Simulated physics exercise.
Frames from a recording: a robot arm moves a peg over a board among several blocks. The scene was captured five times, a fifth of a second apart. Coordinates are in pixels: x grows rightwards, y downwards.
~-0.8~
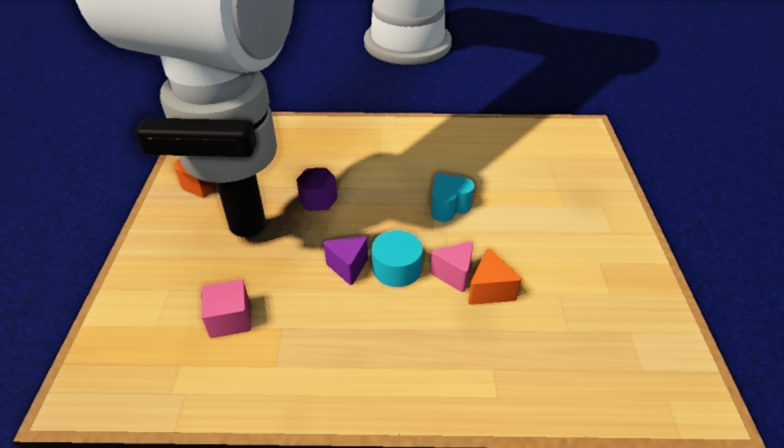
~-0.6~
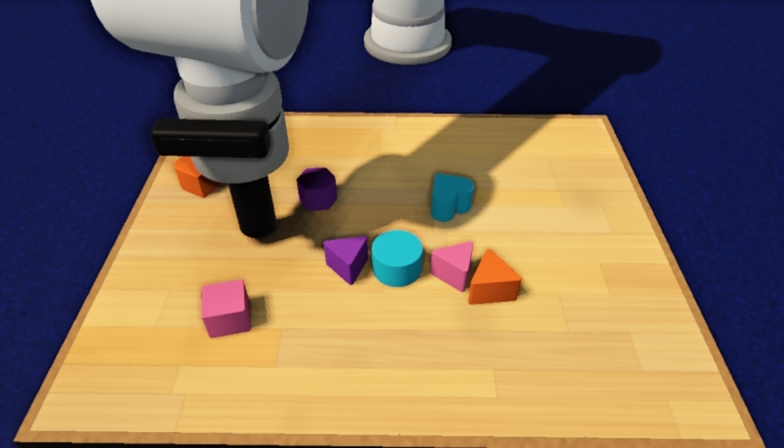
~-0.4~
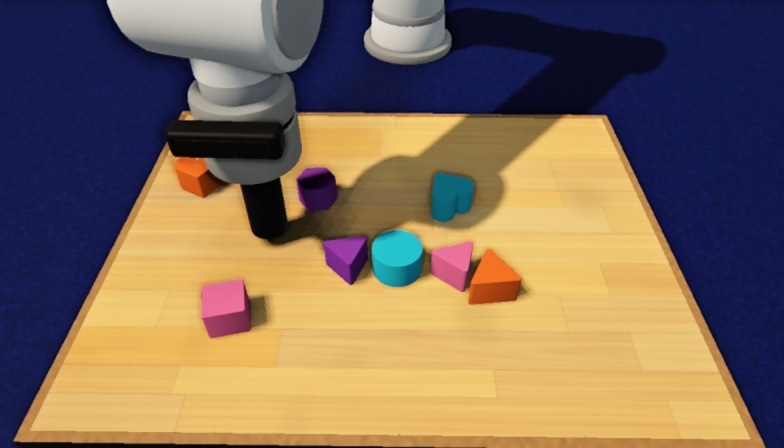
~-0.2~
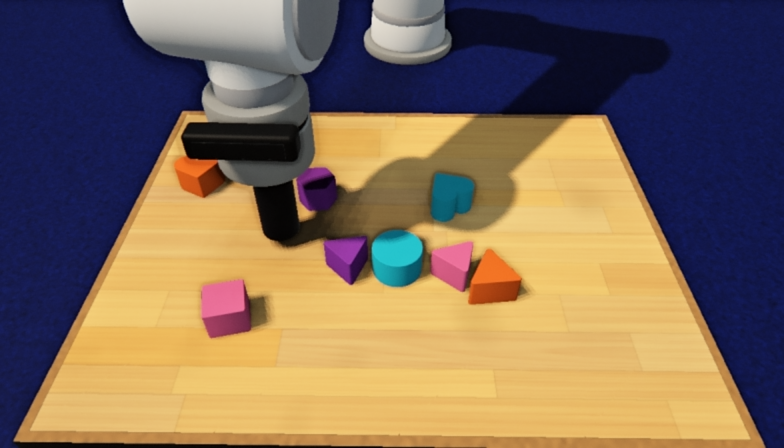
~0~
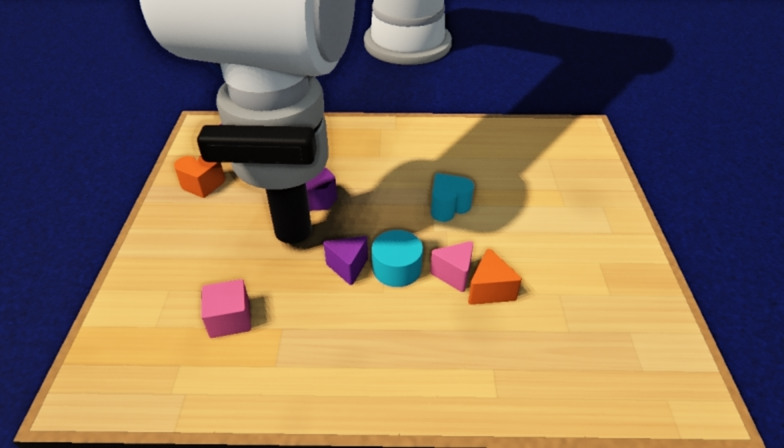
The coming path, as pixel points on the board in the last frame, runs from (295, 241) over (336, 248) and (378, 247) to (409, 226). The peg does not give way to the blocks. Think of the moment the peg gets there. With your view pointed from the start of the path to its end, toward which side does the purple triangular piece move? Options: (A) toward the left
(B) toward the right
Option B.
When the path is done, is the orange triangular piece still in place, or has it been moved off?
It keeps its spot.
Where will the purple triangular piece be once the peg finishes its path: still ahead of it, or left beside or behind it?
It slides aside on the way.
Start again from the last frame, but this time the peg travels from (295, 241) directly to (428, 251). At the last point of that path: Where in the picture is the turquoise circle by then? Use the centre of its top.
Pixel (420, 262).
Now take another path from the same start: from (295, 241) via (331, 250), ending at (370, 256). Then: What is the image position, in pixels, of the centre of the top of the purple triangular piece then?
At roughly (356, 261).
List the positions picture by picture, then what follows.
The first picture shows peg's lower end (248, 225); purple triangular piece (347, 247); turquoise circle (397, 247); turquoise heart block (451, 186); orange triangular piece (494, 269).
The second picture shows peg (259, 225); blocks still.
The third picture shows peg (270, 227); blocks still.
The fourth picture shows peg (281, 229); blocks still.
The fifth picture shows peg (293, 231); purple triangular piece (347, 247); turquoise circle (397, 247); turquoise heart block (451, 186); orange triangular piece (494, 269).
The first path, step by step. One third of the way, peg (337, 239); nothing pushed yet.
Two thirds of the way, peg (379, 236); purple triangular piece (353, 256); turquoise circle (408, 250).
At the end, peg (409, 216); purple triangular piece (353, 256); turquoise circle (408, 250); turquoise heart block still; orange triangular piece still.
